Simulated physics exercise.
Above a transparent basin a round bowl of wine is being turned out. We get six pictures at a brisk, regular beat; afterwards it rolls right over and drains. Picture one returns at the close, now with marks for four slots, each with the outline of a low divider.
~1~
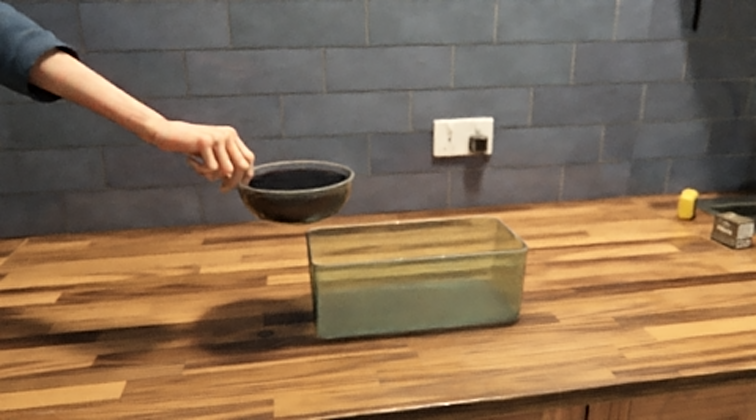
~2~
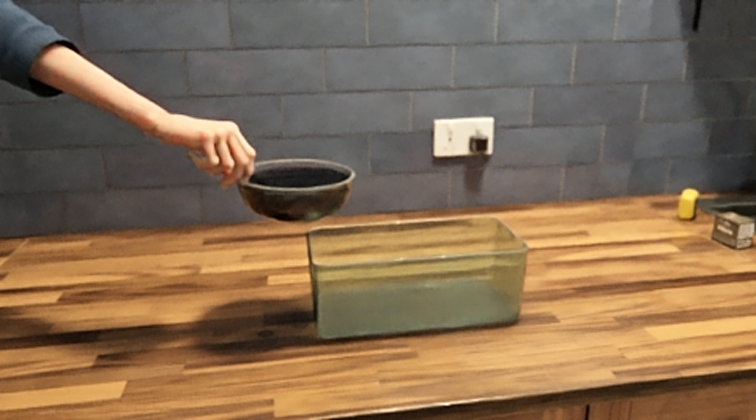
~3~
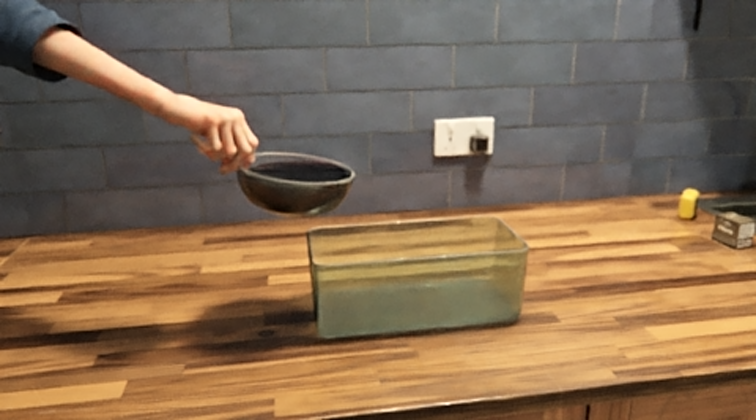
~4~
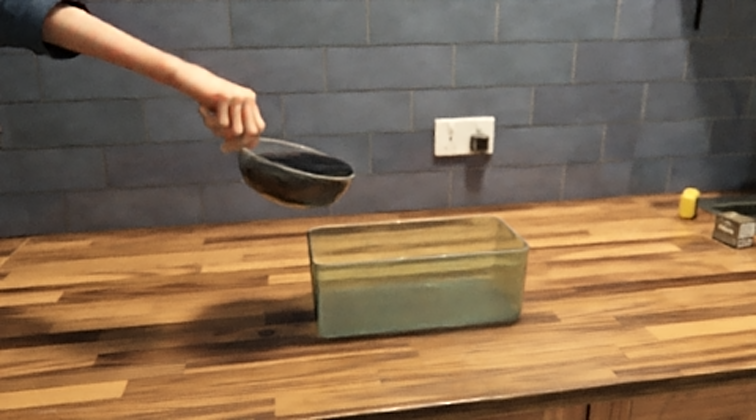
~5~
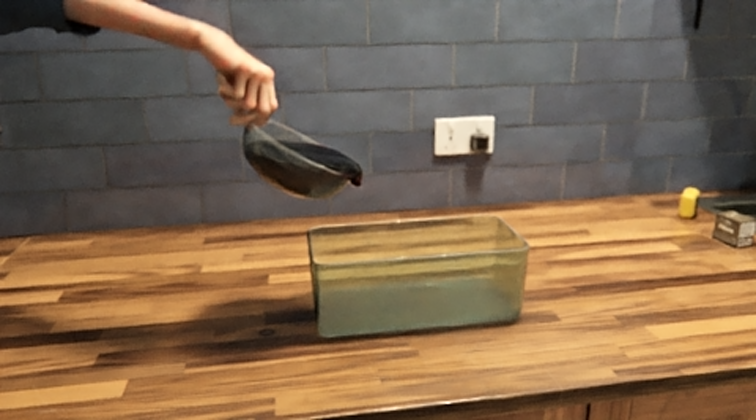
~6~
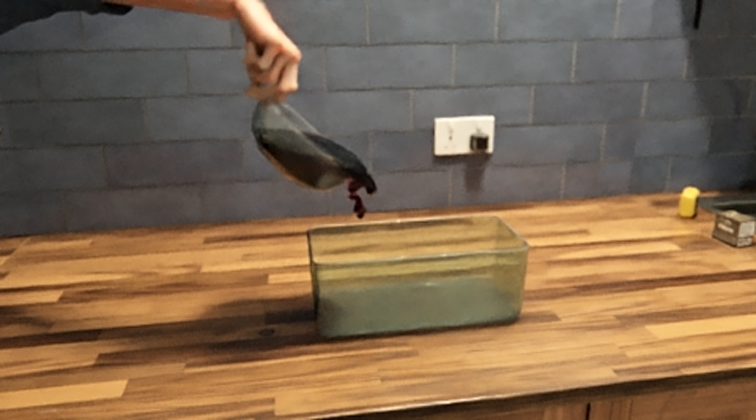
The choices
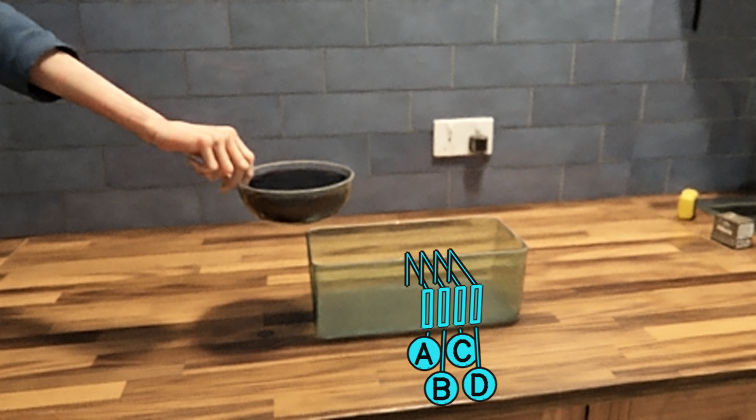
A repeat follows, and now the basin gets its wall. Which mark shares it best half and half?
The answer is position B.
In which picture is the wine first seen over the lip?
Picture 4.
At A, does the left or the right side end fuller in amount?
The right one.
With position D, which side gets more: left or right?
The left side.
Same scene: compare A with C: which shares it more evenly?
The answer is A.
On the marked copy, A at (428, 332); B at (444, 330); C at (460, 329); D at (476, 327).
Choosing A, about 31 % ends left of the wall and 65 % right of it; 4 % is lost outside.
Choosing B, about 54 % ends left of the wall and 42 % right of it; 4 % is lost outside.
Choosing C, about 72 % ends left of the wall and 15 % right of it; 13 % is lost outside.
Choosing D, about 89 % ends left of the wall and 3 % right of it; 7 % is lost outside.
